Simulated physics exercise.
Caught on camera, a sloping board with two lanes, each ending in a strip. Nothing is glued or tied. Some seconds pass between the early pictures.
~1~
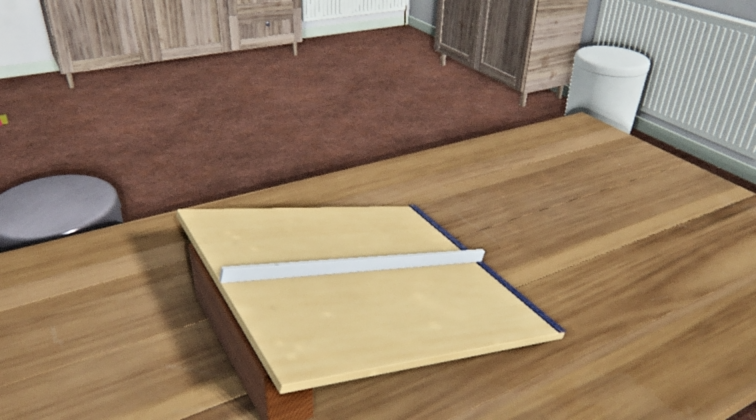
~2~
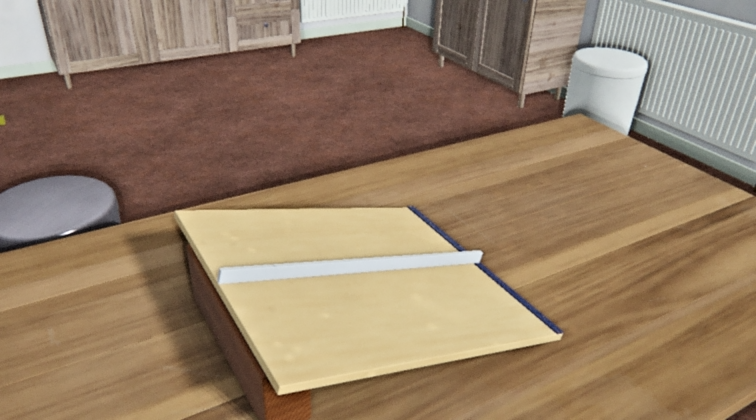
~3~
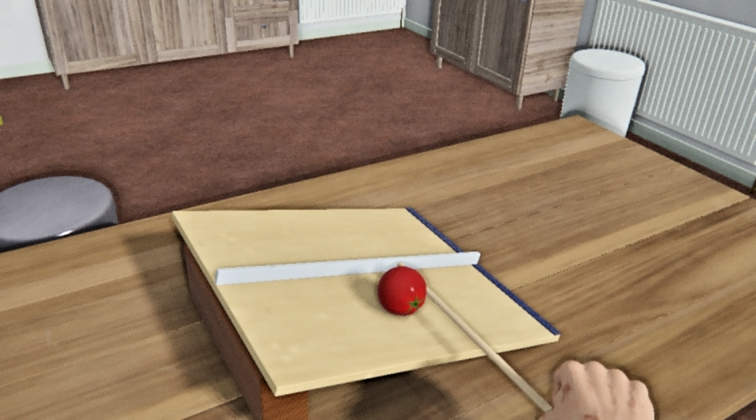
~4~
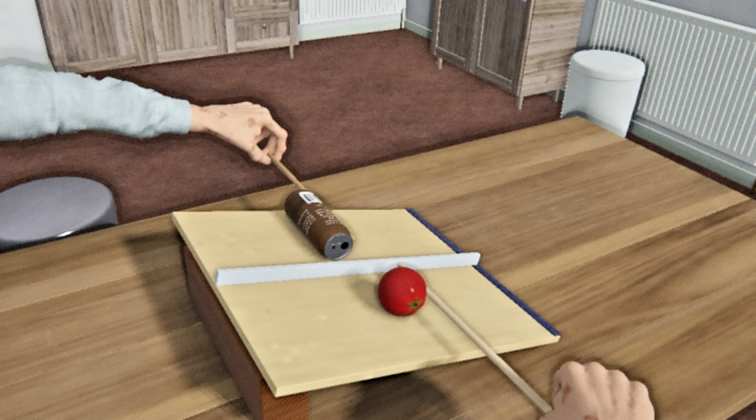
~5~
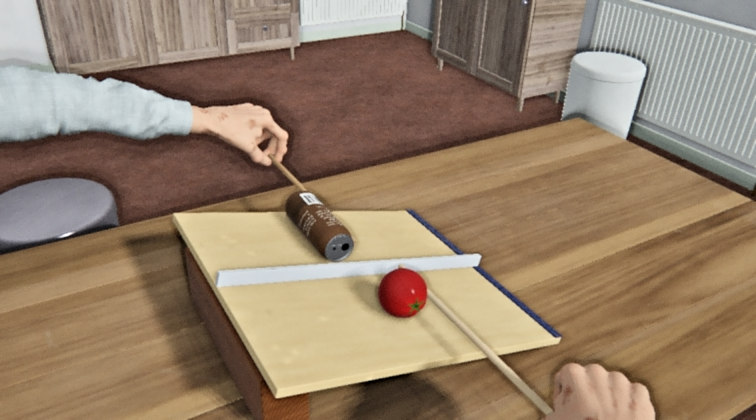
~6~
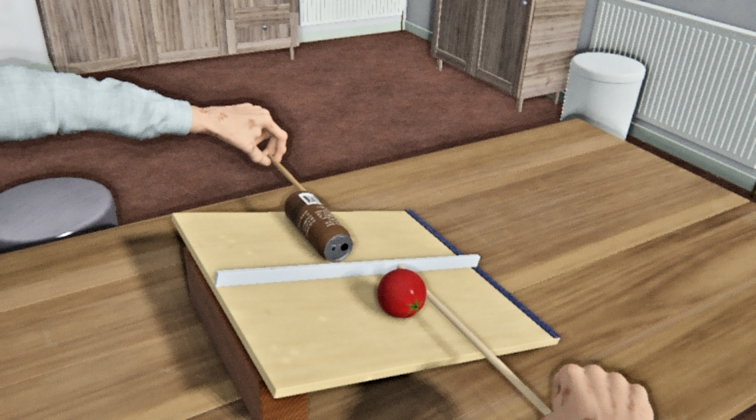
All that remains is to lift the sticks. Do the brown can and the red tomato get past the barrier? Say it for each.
The brown can goes over the end and the red tomato goes over the end.
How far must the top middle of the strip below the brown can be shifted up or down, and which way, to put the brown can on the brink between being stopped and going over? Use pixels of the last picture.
A shift of 8 pixels, going up.
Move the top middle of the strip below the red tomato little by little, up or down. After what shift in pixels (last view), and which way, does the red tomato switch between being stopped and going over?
Roughly 8 pixels up.
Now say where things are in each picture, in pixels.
The first frame shows board (368, 268).
The second frame shows board (366, 269).
The third frame shows board (364, 270).
The fourth frame shows held back by the sticks; red tomato (402, 292); board (364, 271).
The fifth frame shows held back by the sticks; brown can (318, 224); board (365, 272).
The sixth frame shows held back by the sticks; brown can (317, 224); red tomato (402, 294); board (364, 272).
Then, 0.56 s later than the last frame, brown can rolling on the board near (428, 223); red tomato off the board near (526, 279).
Then, 1.00 s later than the last frame, brown can off the board near (572, 190); red tomato off the board near (671, 232).
Then, 1.38 s later than the last frame, brown can off the board near (667, 160); red tomato off the board.
When it is over, the brown can rolls off the board; the red tomato rolls off the board.
